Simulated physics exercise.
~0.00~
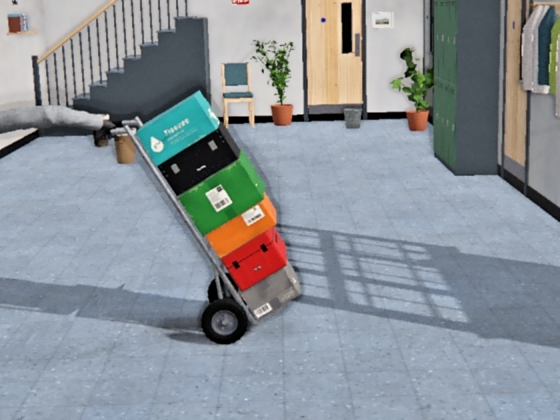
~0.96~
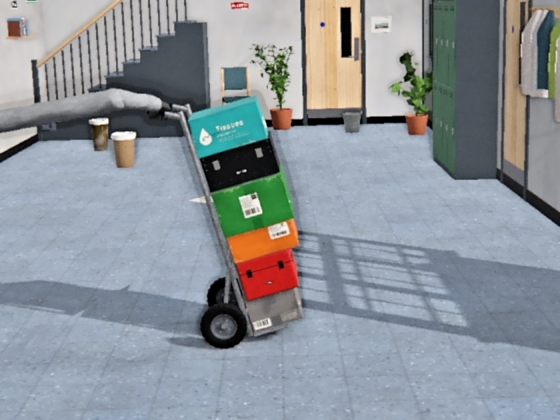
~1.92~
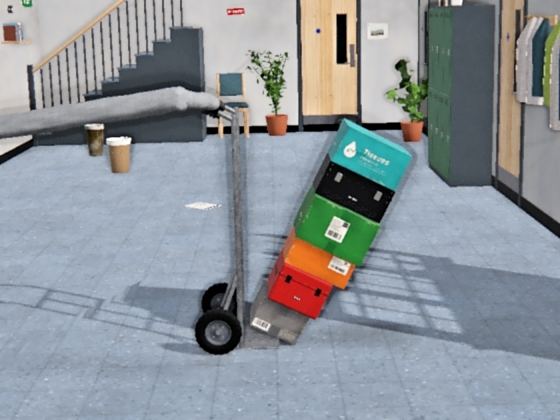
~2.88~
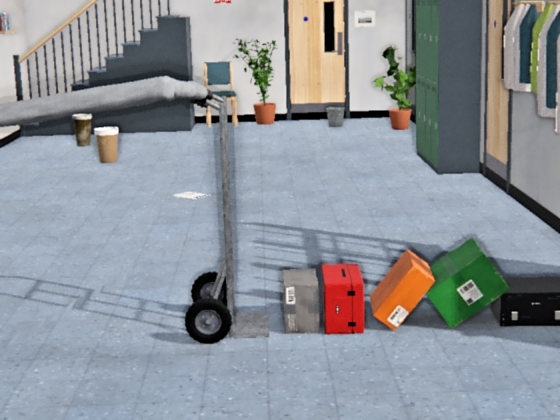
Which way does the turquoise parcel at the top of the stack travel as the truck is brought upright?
The turquoise parcel moves to the right, away from the truck's handle.
